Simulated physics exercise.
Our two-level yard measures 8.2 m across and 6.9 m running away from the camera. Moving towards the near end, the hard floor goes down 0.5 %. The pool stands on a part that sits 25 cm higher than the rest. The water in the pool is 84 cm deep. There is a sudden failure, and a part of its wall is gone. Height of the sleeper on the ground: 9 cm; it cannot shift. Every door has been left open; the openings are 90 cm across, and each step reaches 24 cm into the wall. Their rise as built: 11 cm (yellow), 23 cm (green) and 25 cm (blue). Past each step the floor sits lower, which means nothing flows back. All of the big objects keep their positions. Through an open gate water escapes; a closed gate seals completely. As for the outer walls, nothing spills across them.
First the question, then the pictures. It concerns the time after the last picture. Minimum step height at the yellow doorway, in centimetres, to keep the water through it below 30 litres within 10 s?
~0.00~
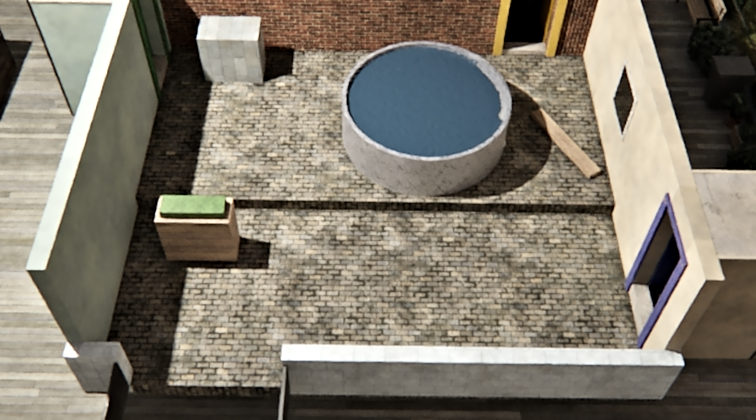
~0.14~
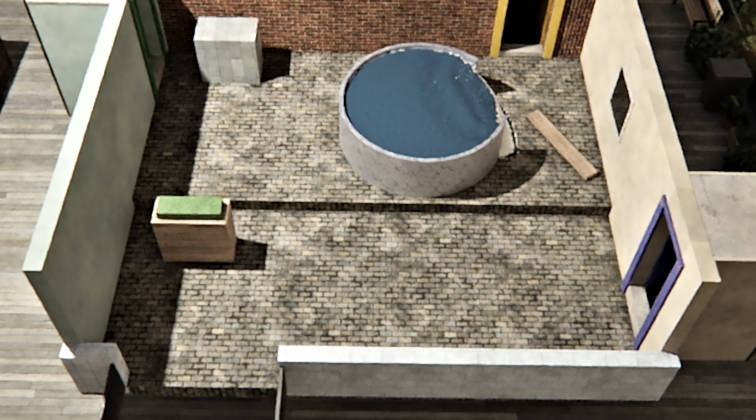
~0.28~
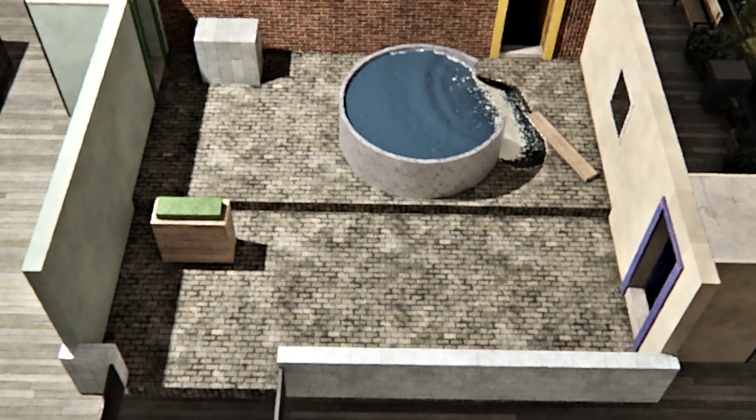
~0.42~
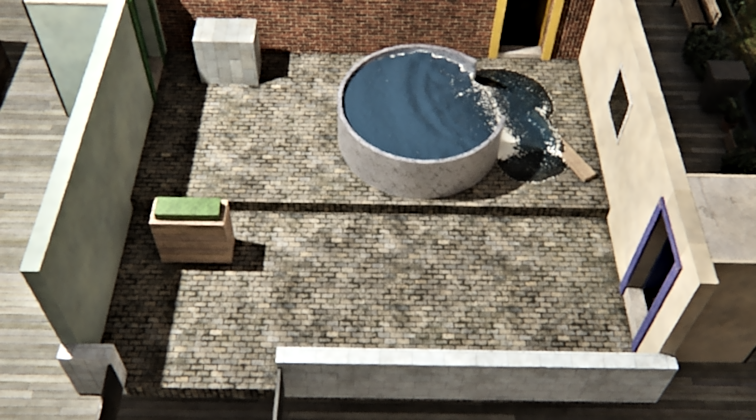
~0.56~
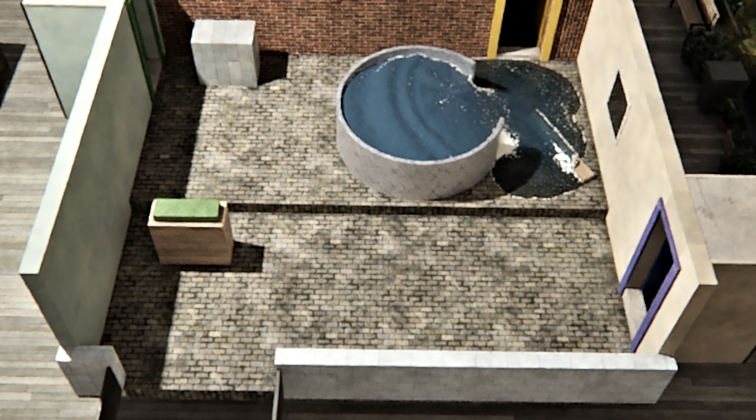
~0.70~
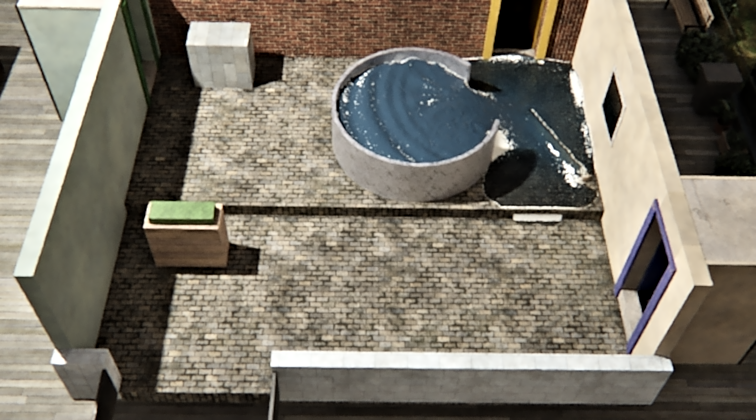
35 cm.
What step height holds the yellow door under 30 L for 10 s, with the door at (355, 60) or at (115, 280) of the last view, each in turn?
About 8.5 and 13.5 cm.
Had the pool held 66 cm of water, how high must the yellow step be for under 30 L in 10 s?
Minimum height: Approx. 26 cm.
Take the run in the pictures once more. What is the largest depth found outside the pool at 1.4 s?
Close to 63 centimetres.
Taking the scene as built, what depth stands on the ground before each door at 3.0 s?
In cm - yellow: 35, green: 0, blue: 8.
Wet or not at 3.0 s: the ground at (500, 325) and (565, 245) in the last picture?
Respectively: Inundated, inundated.
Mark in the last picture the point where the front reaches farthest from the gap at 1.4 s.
Around (611, 291).
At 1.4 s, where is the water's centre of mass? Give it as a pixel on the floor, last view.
Near (454, 133).
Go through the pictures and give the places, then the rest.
Still water, 84 cm deep, in the pool at (426, 100); the yellow door at (531, 14) is dry, in the first picture.
The gap is at (495, 111), the front 0.3 m out at (513, 151); the back of the pool holds 84 cm, in the second picture.
Water pours out at (494, 114) and has run 0.9 m, to (518, 92); about 11 cm deep outside, 84 cm at the back, in the third picture.
The gap is at (493, 116), the front 1.3 m out at (537, 85); the back of the pool holds 84 cm, in the fourth picture.
The front is at (565, 82), 1.9 m from the gap at (491, 117); 5.4 m2 of floor is wet, 84 cm left at the back, in the fifth picture.
The front is at (572, 67), 2.4 m from the gap at (487, 118); 7.0 m2 of floor is wet, 78 cm left at the back; water is at the yellow door at (521, 21), in the sixth picture.
After 1.4 s water covers 15 % of the floor, deepest (63 cm) near (568, 63); 24 cm at the yellow door, 19 litres in over its 11 cm step.
After 3.0 s water covers 35 % of the floor, deepest (42 cm) near (579, 115); 35 cm at the yellow door, 256 litres in over its 11 cm step.
After 10.0 s water covers 95 % of the floor, deepest (19 cm) near (118, 257); 12 cm at the yellow door, 655 litres in over its 11 cm step.
At the yellow door as built, the water arrived by 0.6 s and peaked near 36 cm at 2.8 s.
With a step of 30 cm, 70 litres would have come in within the 10 s; with 40.5 cm, 8 litres. So under 30 litres takes about 35 cm.
